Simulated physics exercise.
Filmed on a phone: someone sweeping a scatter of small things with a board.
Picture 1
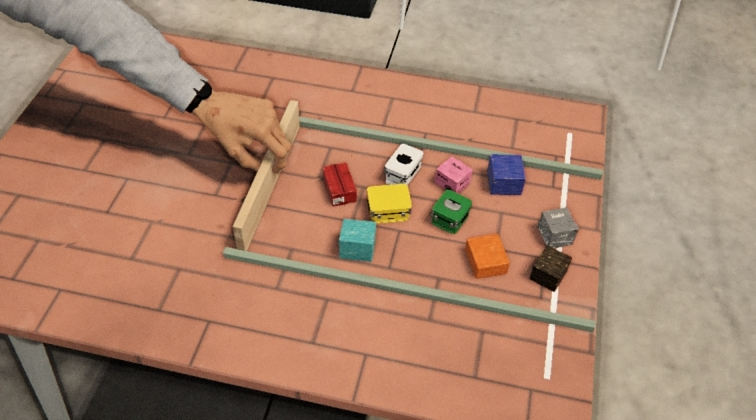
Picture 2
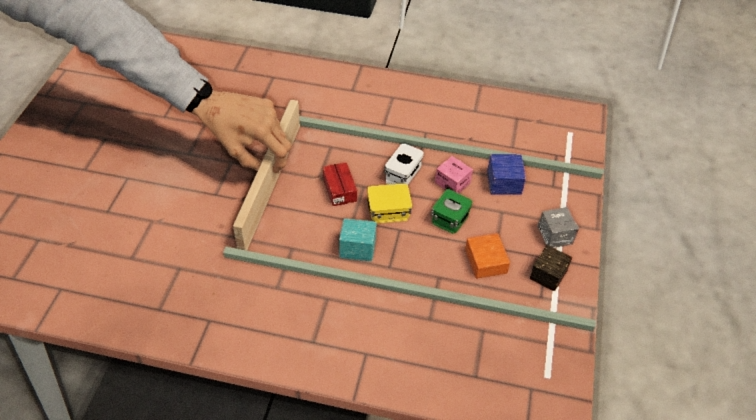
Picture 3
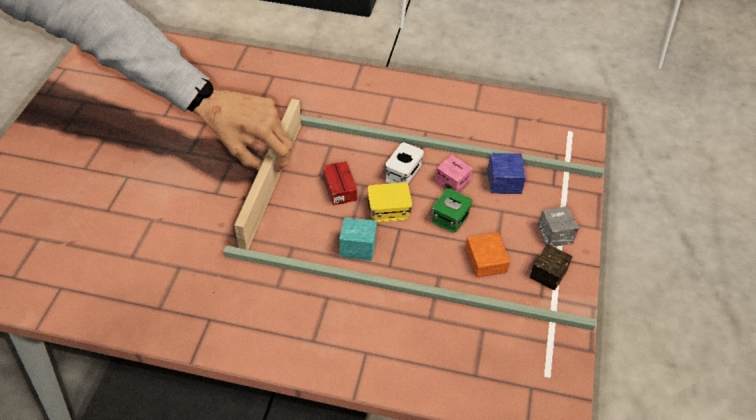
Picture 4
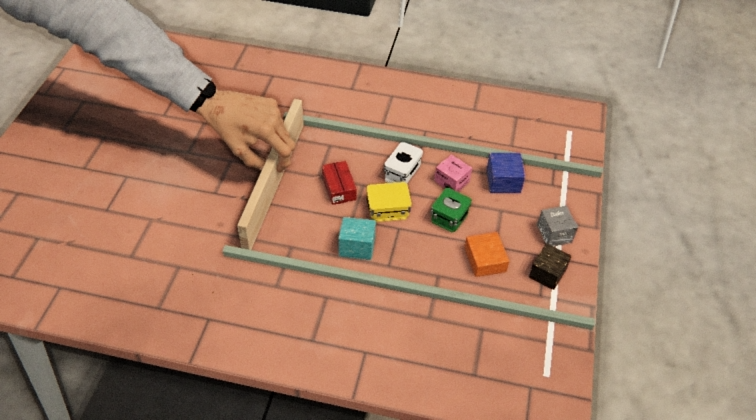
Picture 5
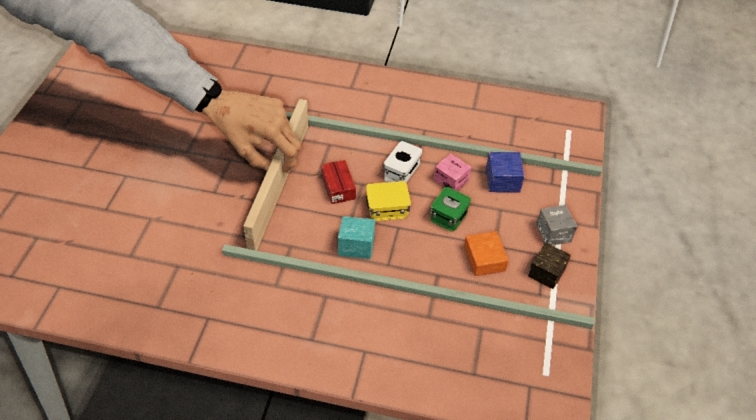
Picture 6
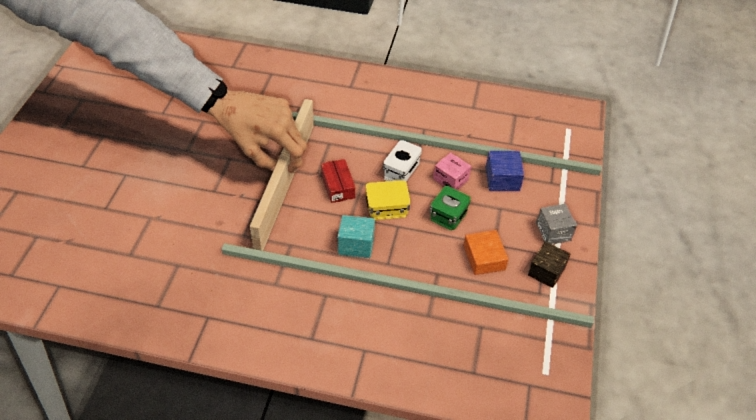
In this clip, a hand holds a wooden board upright on a brick-patterned tabletop and slides it slightly to the right toward scattered colourful blocks lying between two green strips, while the blocks show no clear movement.
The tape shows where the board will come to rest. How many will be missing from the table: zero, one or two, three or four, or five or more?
Here the number that fall off is five or more.
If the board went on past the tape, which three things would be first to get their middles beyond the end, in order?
The order is the grey box, then the green case, then the black block.
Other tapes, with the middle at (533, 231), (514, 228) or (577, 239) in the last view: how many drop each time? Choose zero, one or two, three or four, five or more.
One after another: Three or four; either one or two; five or over.
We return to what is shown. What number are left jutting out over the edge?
That would be 2.
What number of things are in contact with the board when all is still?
It touches 3.
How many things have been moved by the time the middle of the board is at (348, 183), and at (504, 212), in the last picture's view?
By then 2, and 10.
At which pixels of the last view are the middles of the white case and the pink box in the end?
The white case stops around (576, 194); the pink box around (603, 206).
Soon after, none off yet; grey box at rest near (556, 224); black block at rest near (549, 265); blue block at rest near (505, 171).
Then, none off yet; grey box at rest near (558, 224); black block at rest near (549, 265); blue block moved a little near (521, 172).
Further on, one off so far; grey box falling near (642, 306); black block moved about its own width near (595, 273); blue block moved well along near (565, 177).
At rest, the number that fall off is five or more; fallen, yellow case, green case, blue block, black block and grey box.
